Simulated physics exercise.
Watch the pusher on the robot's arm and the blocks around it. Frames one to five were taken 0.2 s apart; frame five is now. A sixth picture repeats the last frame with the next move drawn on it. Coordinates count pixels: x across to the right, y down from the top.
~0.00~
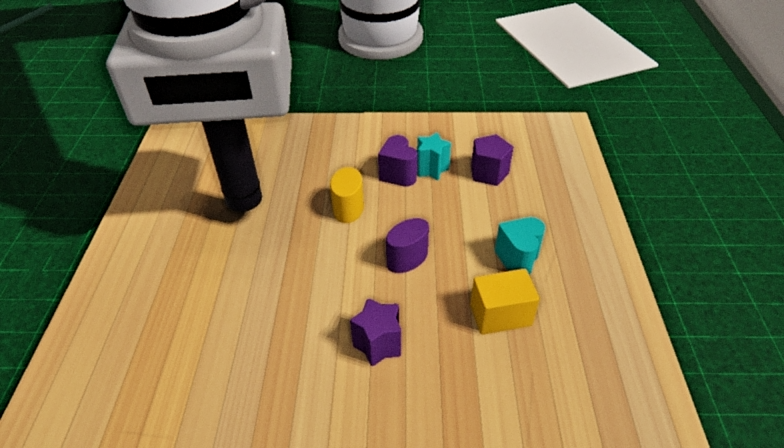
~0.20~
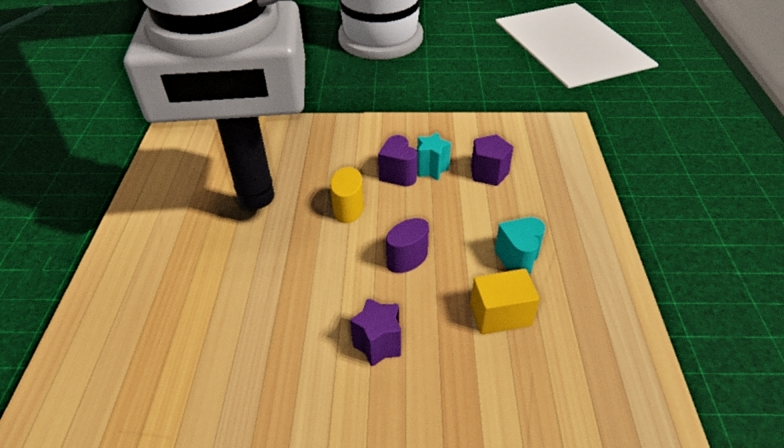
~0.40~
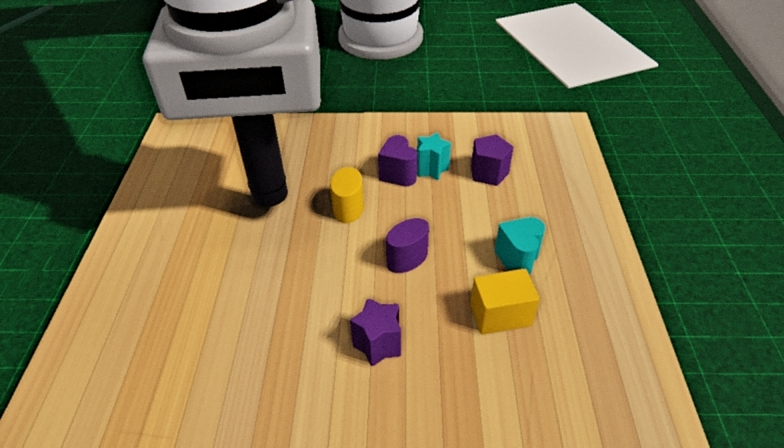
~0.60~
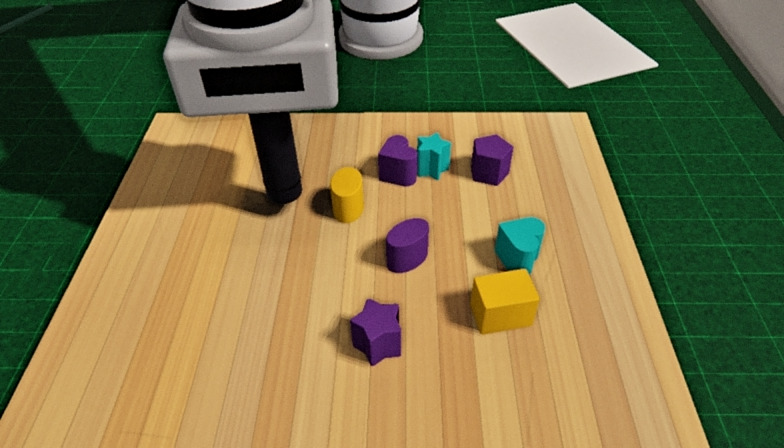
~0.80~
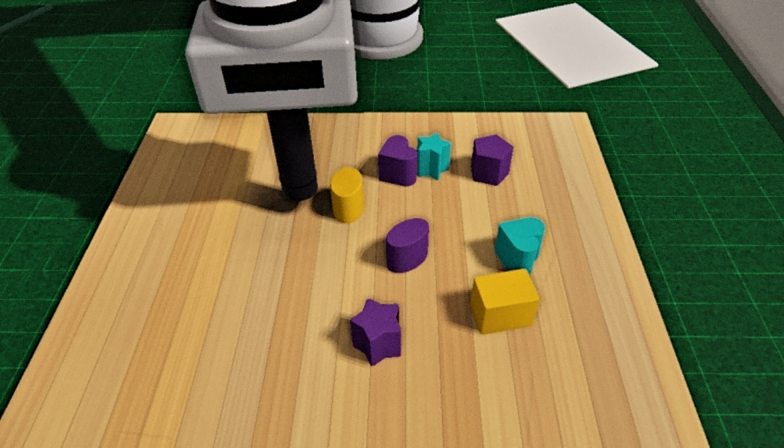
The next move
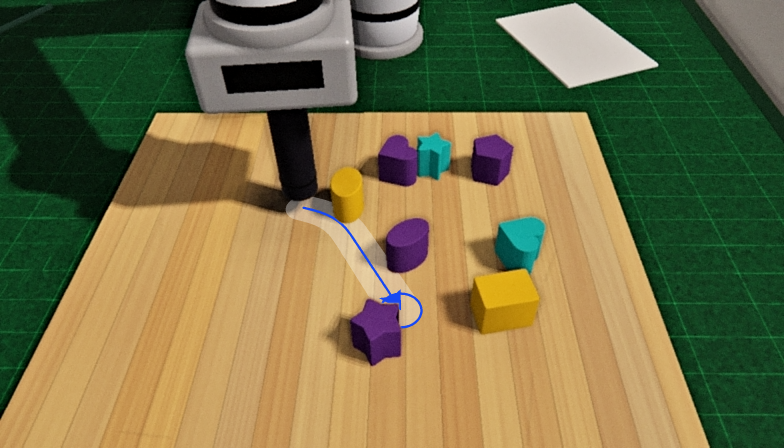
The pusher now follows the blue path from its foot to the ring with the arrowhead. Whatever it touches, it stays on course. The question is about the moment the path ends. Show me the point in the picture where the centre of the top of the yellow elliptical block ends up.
It should be at about (368, 183).
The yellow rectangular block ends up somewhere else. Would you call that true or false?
False - the claim does not hold.
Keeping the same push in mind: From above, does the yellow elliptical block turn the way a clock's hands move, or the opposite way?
Direction: Anticlockwise.
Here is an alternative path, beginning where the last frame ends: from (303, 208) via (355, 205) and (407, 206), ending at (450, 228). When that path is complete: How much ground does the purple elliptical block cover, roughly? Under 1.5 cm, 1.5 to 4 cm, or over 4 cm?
Distance: Below 1.5 cm.
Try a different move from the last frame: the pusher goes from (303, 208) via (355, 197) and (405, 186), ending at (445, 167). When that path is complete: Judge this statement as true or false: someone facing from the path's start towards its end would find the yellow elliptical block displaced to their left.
The statement is false.
Drawn move, from (303, 208) by way of (346, 229) and (372, 267) to (401, 310).
The first path, step by step. One third of the way, pusher at (345, 212); yellow elliptical block at (368, 183), turned 50° anticlockwise.
Two thirds of the way, pusher at (371, 250); yellow elliptical block at (368, 183), turned 50° anticlockwise; purple elliptical block at (411, 233), turned 15° anticlockwise.
At the end, pusher at (401, 293); yellow elliptical block at (368, 183), turned 50° anticlockwise; purple star block still; purple elliptical block at (415, 237), turned 40° anticlockwise; yellow rectangular block still.
